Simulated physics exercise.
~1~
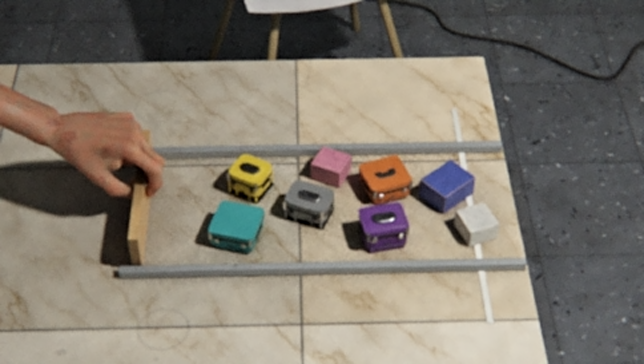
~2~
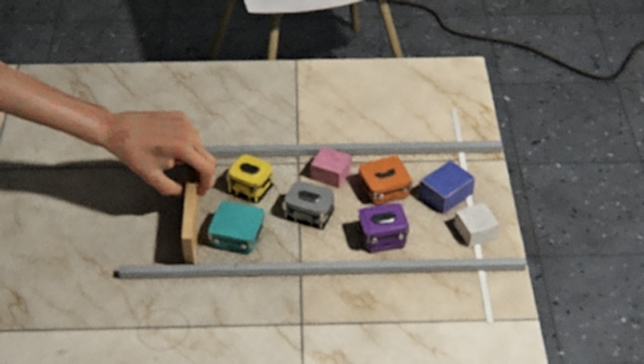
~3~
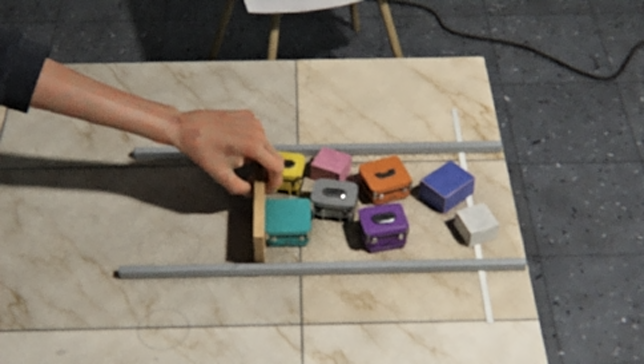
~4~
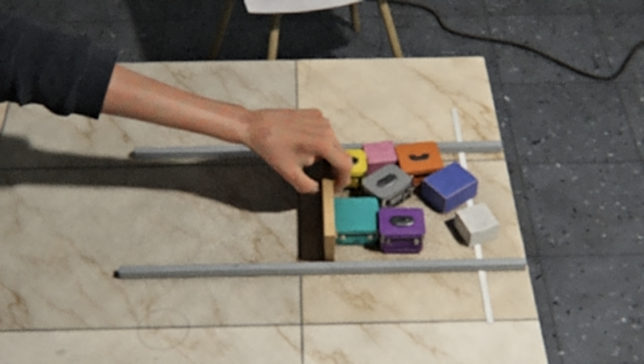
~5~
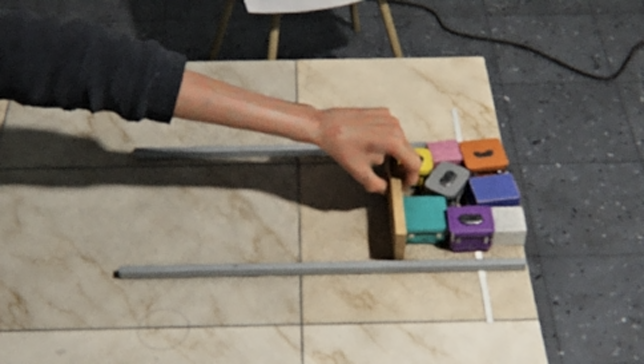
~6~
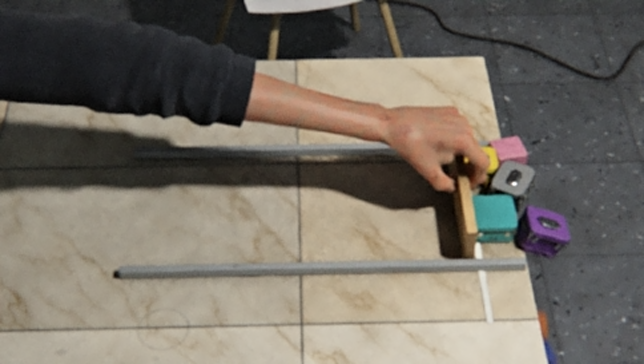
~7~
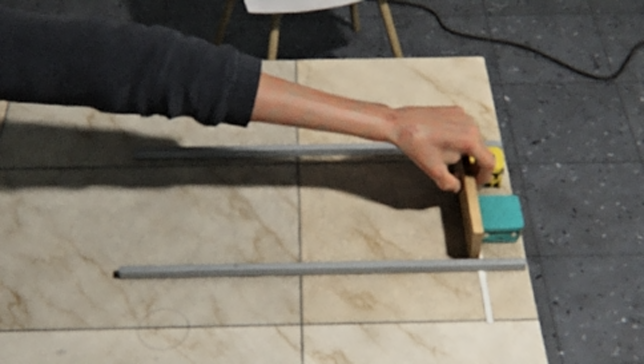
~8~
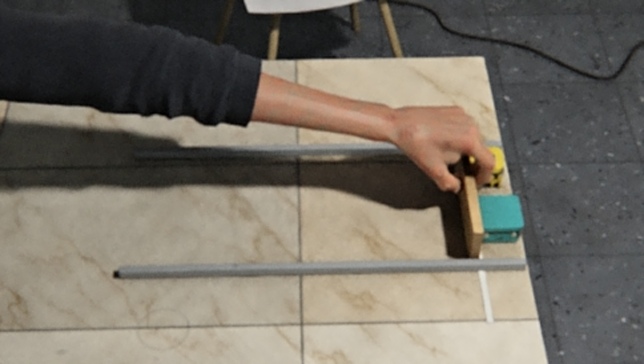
A hand slid an upright wooden board rightward between two rails, bunching up a jumble of colourful little cases and blocks and pushing them to the table's end, where most tumbled off, leaving only the turquoise and yellow cases at the edge.
